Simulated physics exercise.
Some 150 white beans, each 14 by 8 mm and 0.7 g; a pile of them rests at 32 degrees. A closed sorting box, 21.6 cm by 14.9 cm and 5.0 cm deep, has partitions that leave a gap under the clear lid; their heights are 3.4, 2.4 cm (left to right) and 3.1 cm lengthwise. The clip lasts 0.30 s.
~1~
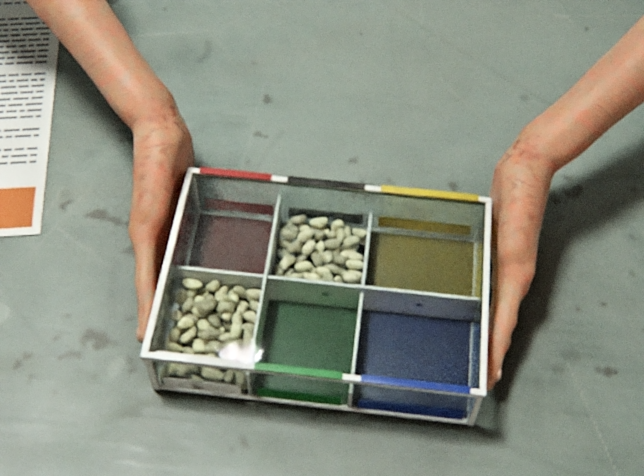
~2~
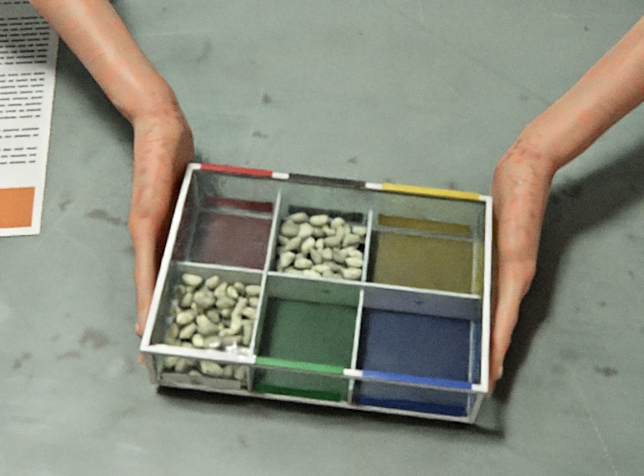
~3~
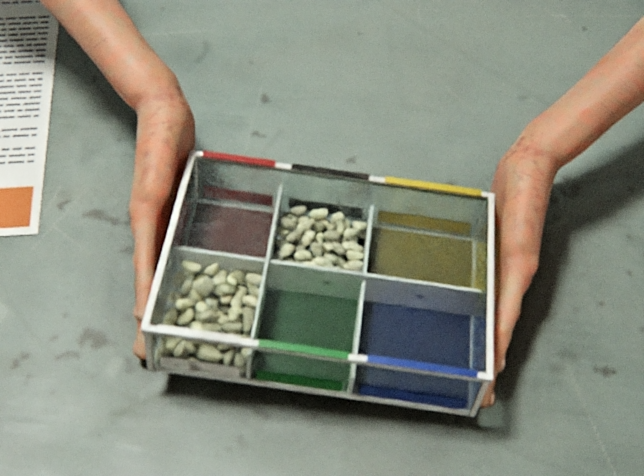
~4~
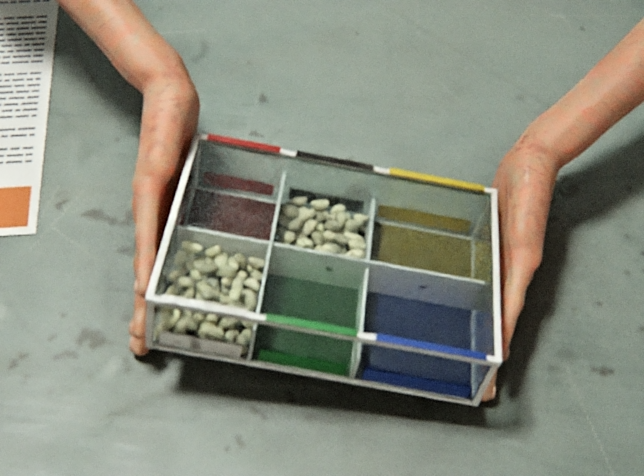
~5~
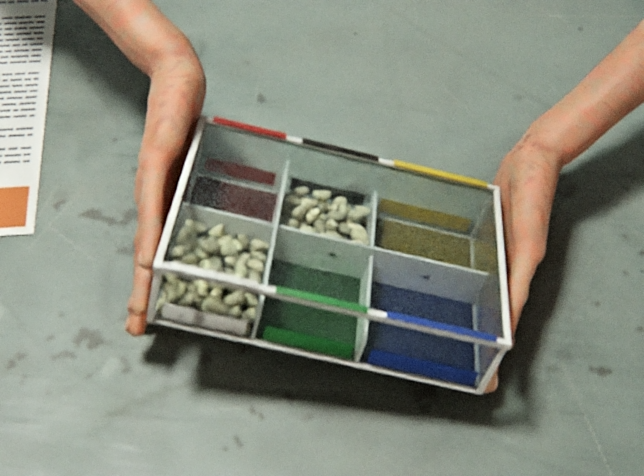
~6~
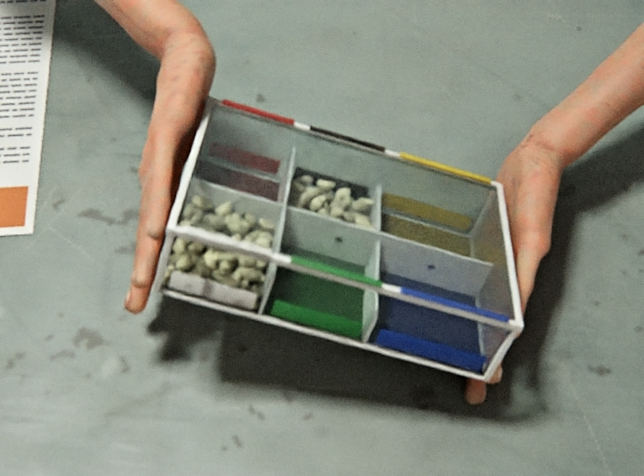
Two hands tilting a clear-lidded sorting box with coloured compartments, raising its front edge while white beans stay in two sections.
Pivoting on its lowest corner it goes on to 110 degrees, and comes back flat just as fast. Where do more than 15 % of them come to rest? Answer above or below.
Red below, blue below, green below, yellow above, white above, black above.
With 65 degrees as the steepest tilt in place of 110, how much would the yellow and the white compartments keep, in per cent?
In that case yellow 10, white 45.
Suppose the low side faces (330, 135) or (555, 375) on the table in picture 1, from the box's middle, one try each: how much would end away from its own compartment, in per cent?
Some 30 and 60 per cent.
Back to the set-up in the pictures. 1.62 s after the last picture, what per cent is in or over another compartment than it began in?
Some 55 per cent.
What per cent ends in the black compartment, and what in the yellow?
Black 25; yellow 45.
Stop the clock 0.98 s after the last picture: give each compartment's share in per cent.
Red 5; blue 0; green 0; yellow 30; white 35; black 30.
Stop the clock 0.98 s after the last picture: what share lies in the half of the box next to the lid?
Roughly 70 per cent.
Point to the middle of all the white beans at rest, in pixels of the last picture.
Near (342, 255).
Then, 0.98 s after the last picture, tilt 109 degrees; red 5 %, yellow 30 %, white 35 %, black 30 %.
Then, 1.62 s after the last picture, tilt 48 degrees; yellow 40 %, white 30 %, black 25 %.
Then, 2.31 s after the last picture, tilt 0 degrees; red 5 %, yellow 45 %, white 30 %, black 25 %.
In the end, red 5 %, blue 0 %, green 0 %, yellow 45 %, white 30 %, black 25 %.
